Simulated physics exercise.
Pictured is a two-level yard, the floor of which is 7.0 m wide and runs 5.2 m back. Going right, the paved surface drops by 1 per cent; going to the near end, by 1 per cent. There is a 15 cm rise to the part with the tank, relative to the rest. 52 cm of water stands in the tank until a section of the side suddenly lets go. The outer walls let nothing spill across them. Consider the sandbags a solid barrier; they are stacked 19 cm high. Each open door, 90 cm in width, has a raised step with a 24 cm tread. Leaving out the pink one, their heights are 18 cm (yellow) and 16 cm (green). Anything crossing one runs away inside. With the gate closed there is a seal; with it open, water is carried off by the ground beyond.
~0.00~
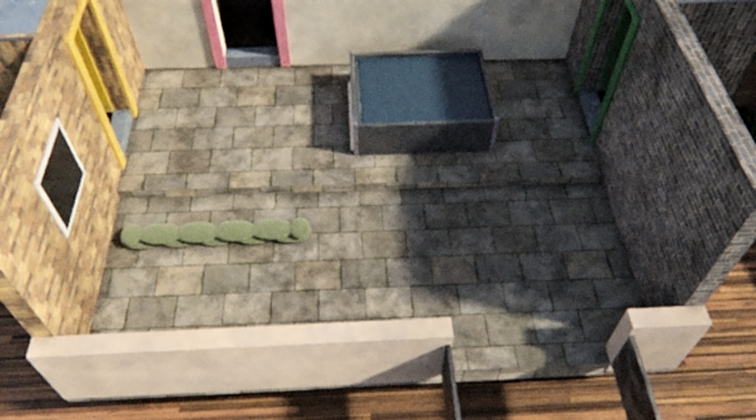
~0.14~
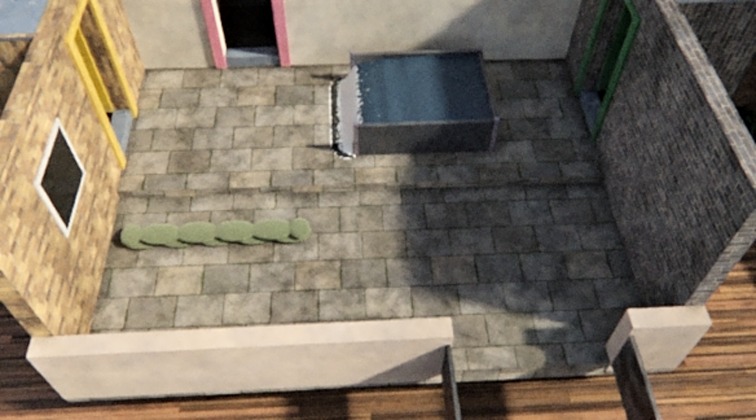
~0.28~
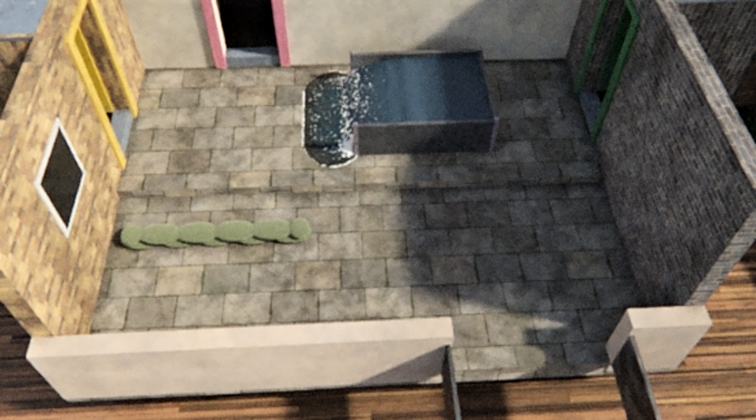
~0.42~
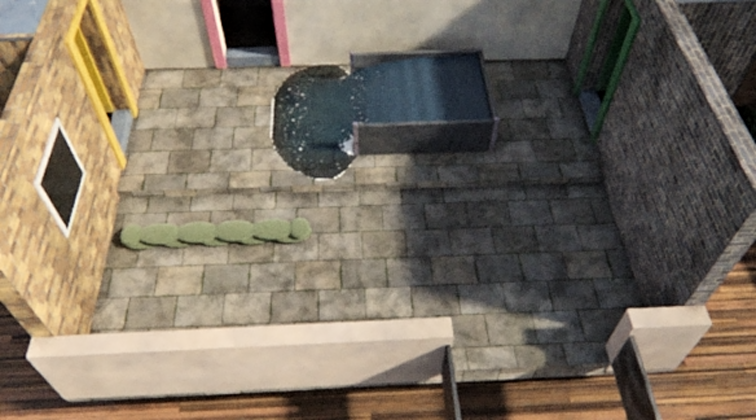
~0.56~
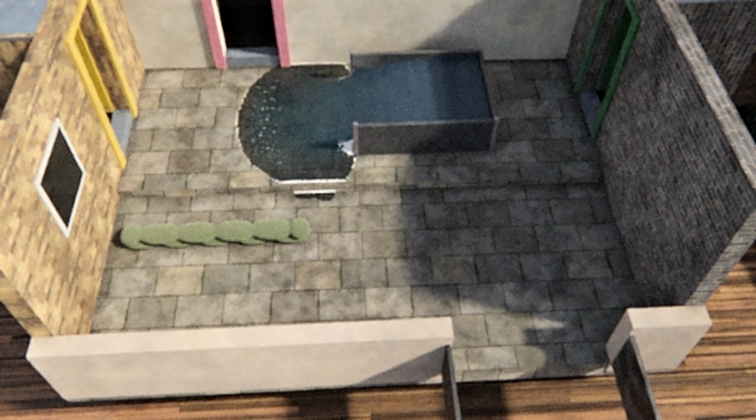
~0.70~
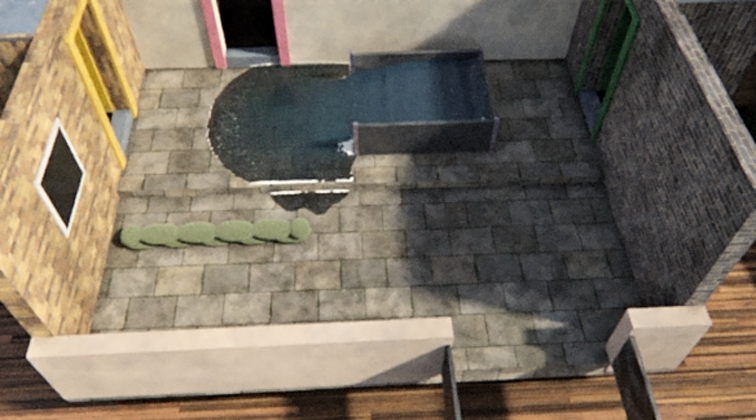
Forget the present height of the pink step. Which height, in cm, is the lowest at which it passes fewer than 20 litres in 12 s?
Close to 8 cm.
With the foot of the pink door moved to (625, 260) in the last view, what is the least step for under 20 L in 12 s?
Minimum: Close to 9.5 cm.
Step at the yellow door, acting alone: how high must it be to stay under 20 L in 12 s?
The yellow one would have to be about 17 cm high.
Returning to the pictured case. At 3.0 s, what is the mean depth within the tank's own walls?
Mean depth: Approx. 13 cm.
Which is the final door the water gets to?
Green.
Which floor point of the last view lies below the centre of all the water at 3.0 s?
Near (258, 135).
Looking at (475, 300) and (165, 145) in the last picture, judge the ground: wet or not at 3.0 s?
Well, the first is bone-dry and the second soaked.
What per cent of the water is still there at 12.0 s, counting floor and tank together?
Something near 82 out of a hundred parts.
After 1.4 s water covers 30 % of the floor, deepest (22 cm) near (132, 130); 11 cm at the pink door, 0 litres in over its 19 cm step.
After 3.0 s water covers 35 % of the floor, deepest (29 cm) near (120, 202); 10 cm at the pink door, 0 litres in over its 19 cm step.
After 12.0 s water covers 70 % of the floor, deepest (12 cm) near (599, 331); 1 cm at the pink door, 0 litres in over its 19 cm step.
At the pink door as built, the water arrived by 0.8 s and peaked near 13 cm at 2.2 s.
Run again over the same 12 s with other heights there, 33 litres in over 6.5 cm, 6 litres over 10 cm. The limit of 20 litres is kept from about 8 cm up.
